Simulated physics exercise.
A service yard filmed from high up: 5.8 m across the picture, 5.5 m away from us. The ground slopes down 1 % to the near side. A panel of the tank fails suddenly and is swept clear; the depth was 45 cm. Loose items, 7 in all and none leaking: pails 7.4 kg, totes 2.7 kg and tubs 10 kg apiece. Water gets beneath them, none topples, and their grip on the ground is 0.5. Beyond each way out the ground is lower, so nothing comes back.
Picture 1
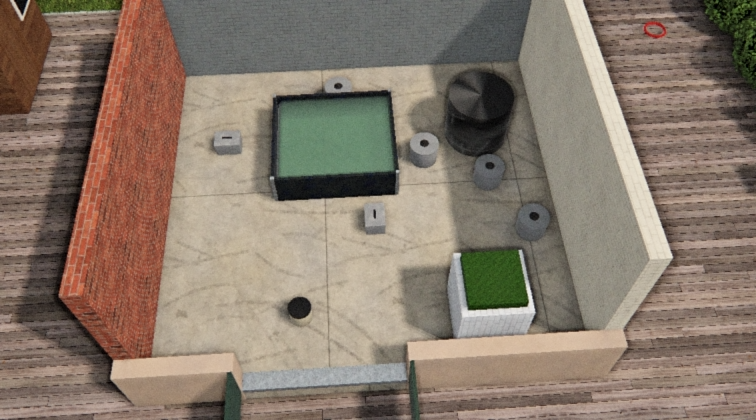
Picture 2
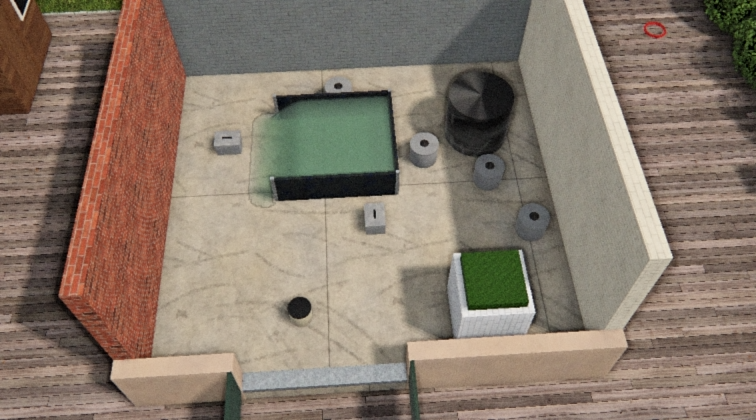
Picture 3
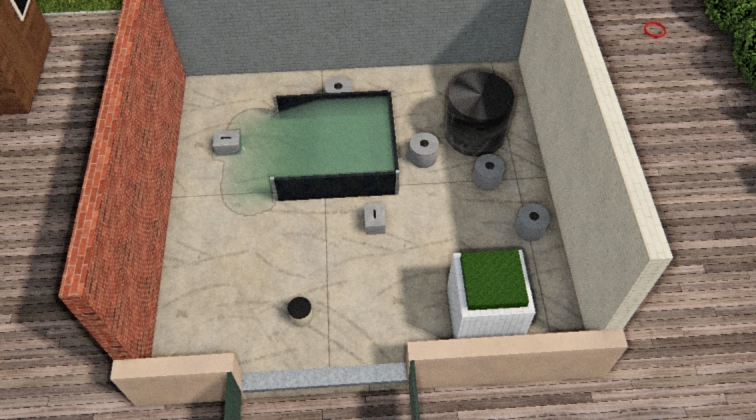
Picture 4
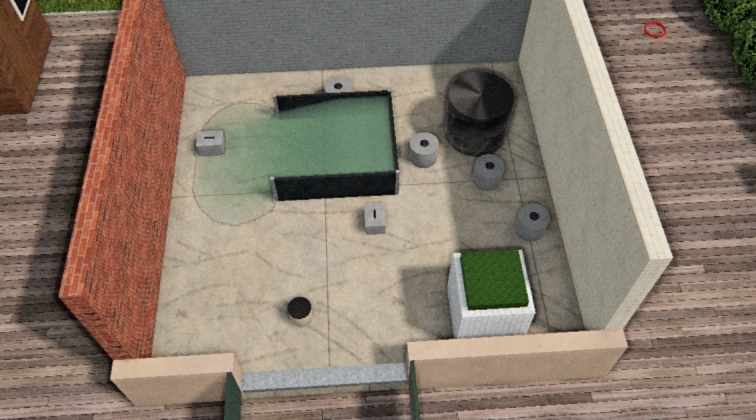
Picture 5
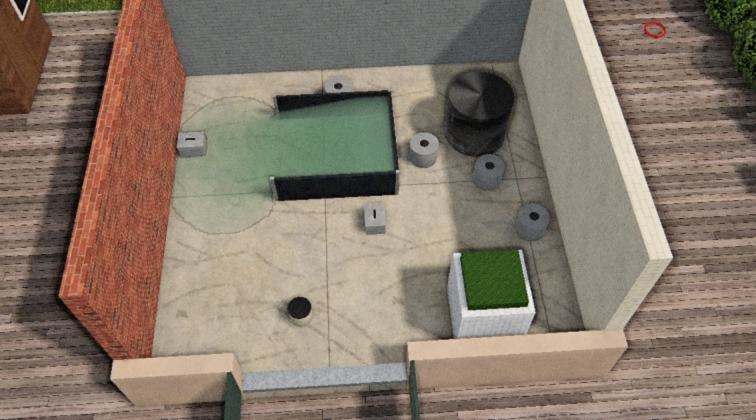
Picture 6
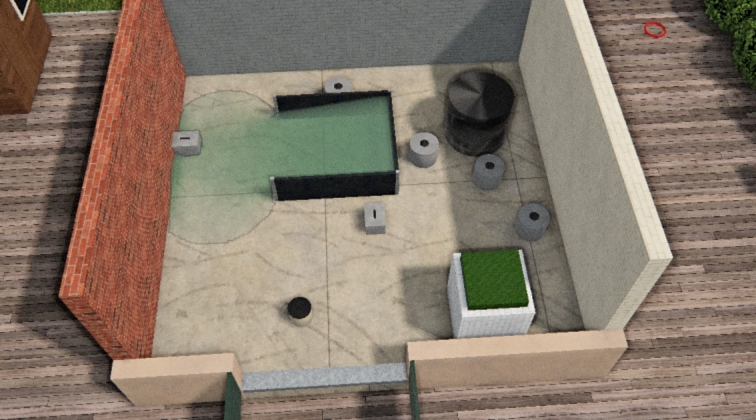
Green water spreads left from the open-sided tank and pushes a grey box toward the brick wall.
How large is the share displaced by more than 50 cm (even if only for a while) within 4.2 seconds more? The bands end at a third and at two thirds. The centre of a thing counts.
That comes to less than a third.
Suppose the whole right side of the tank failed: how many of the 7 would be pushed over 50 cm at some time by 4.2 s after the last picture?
Then 3.
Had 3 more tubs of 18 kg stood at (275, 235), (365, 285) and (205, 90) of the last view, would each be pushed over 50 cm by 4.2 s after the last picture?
In that order: Under, under, over.
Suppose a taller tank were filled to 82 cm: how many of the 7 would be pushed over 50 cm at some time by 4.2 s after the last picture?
Then 3.
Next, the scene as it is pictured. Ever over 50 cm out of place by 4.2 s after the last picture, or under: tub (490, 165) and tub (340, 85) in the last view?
In turn: Less, past it.
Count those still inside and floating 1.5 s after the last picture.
I count 1.
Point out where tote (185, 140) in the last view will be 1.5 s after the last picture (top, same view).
Around (189, 94).
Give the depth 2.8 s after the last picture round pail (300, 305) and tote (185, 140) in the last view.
Roughly 3 and 16 cm.
Then, 0.4 s after the last picture 1 of 7 are over 50 cm from their spots; 1 afloat.
Then, 1.5 s after the last picture 1 of 7 are over 50 cm from their spots; 1 afloat.
Then, 2.8 s after the last picture 1 of 7 are over 50 cm from their spots; 1 afloat.
Then, 4.2 s after the last picture 2 of 7 are over 50 cm from their spots, and 2 have been at some point; 1 afloat.
